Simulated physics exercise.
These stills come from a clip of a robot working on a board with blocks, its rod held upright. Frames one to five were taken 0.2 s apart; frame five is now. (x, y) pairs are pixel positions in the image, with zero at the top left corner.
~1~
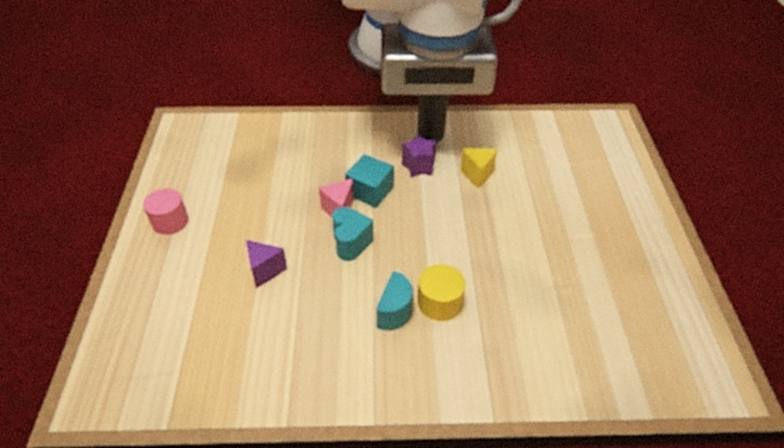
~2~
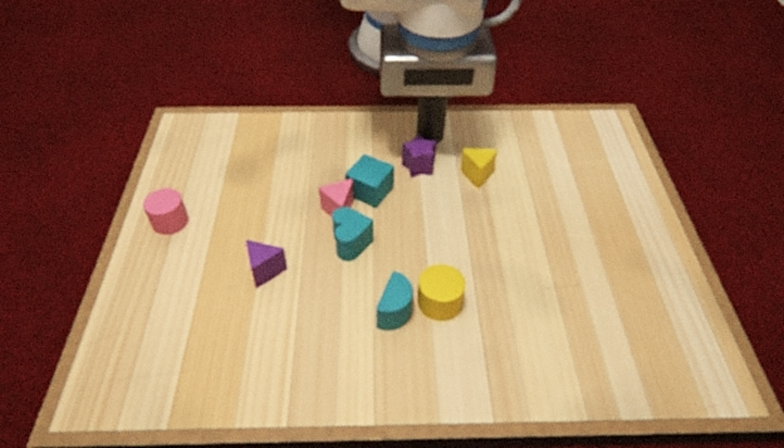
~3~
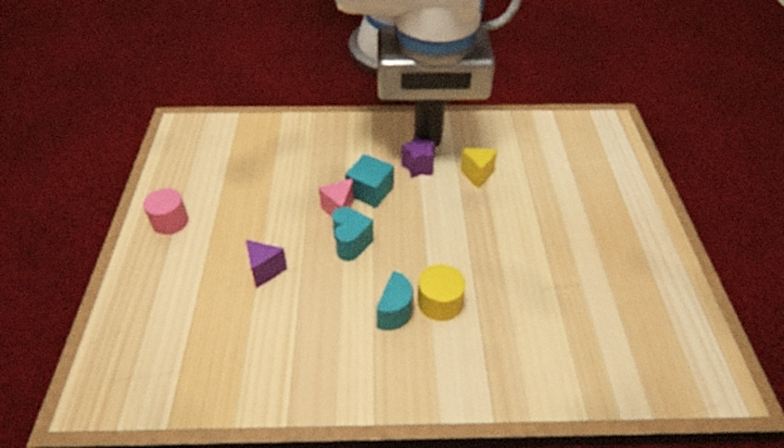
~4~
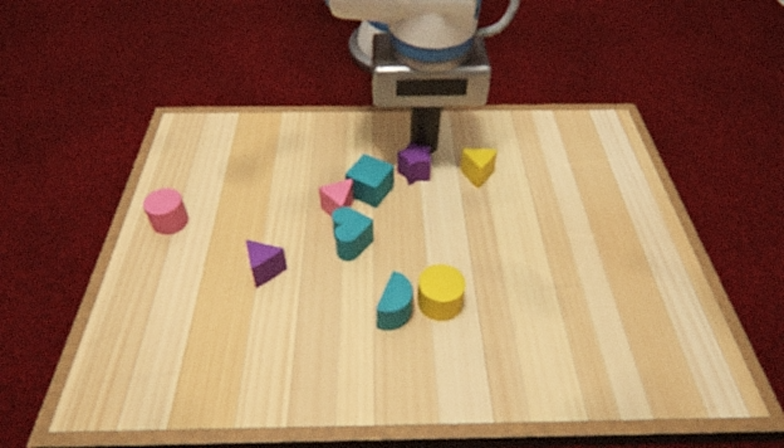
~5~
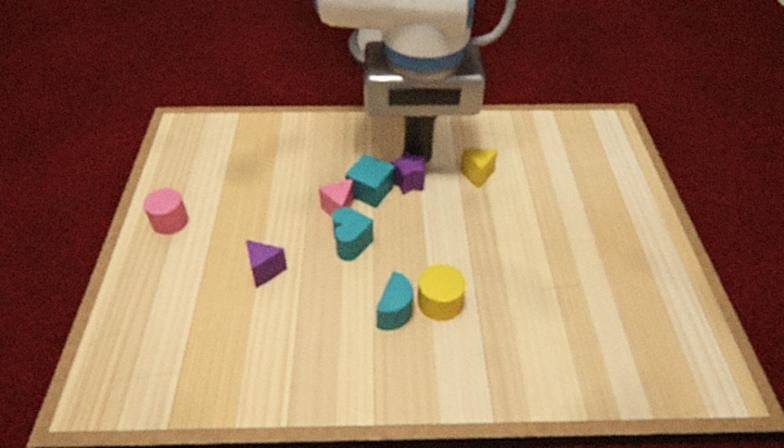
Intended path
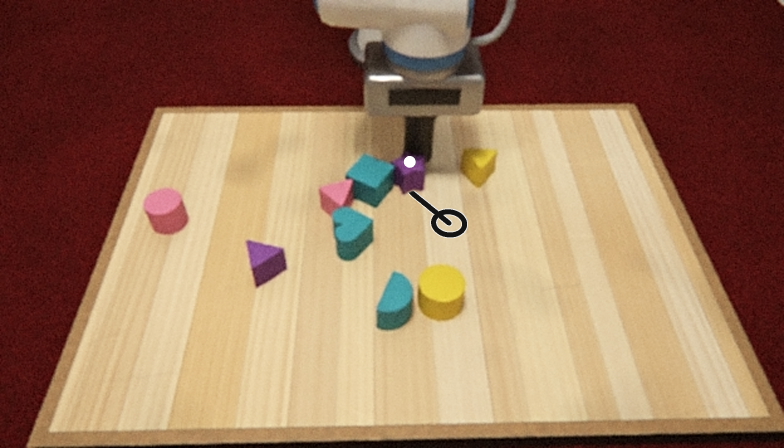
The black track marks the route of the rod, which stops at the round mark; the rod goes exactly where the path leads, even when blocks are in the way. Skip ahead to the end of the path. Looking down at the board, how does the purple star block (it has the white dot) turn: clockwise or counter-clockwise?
I'd predict that, seen from above, the purple star block rotates clockwise.
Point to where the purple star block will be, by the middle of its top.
At roughly (408, 200).
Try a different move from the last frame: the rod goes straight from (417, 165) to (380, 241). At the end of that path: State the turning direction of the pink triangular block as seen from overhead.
Seen from above, its turn is counter-clockwise.
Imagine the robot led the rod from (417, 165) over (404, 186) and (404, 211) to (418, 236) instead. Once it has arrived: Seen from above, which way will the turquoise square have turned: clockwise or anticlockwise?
Turns clockwise.
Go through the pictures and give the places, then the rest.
Rod's lower end at (431, 135); pink triangular block at (338, 190); turquoise square at (370, 170); turquoise D-shaped block at (396, 293); purple star block at (420, 146); yellow triangular block at (481, 155), in the first frame.
Rod at (430, 136); blocks still, in the second frame.
Rod at (428, 140); blocks still, in the third frame.
Rod at (424, 146); purple star block at (416, 152), in the fourth frame.
Rod at (418, 155); pink triangular block at (338, 190); turquoise square at (370, 170); turquoise D-shaped block at (396, 293); purple star block at (410, 162); yellow triangular block at (481, 155), in the fifth frame.
Drawn move, from (417, 165) by way of (408, 185) and (426, 204) to (449, 223); the dot is on the purple star block.
The first path, step by step. One third of the way, rod at (408, 175); pink triangular block at (333, 191), turned 20° anticlockwise; turquoise square at (362, 177), turned 50° clockwise; purple star block at (403, 184).
Two thirds of the way, rod at (427, 195); pink triangular block at (333, 191), turned 20° anticlockwise; turquoise square at (362, 177), turned 50° clockwise; purple star block at (407, 198), turned 25° clockwise.
At the end, rod at (450, 213); pink triangular block at (333, 191), turned 20° anticlockwise; turquoise square at (362, 177), turned 50° clockwise; turquoise D-shaped block still; purple star block at (408, 200), turned 40° clockwise; yellow triangular block still.
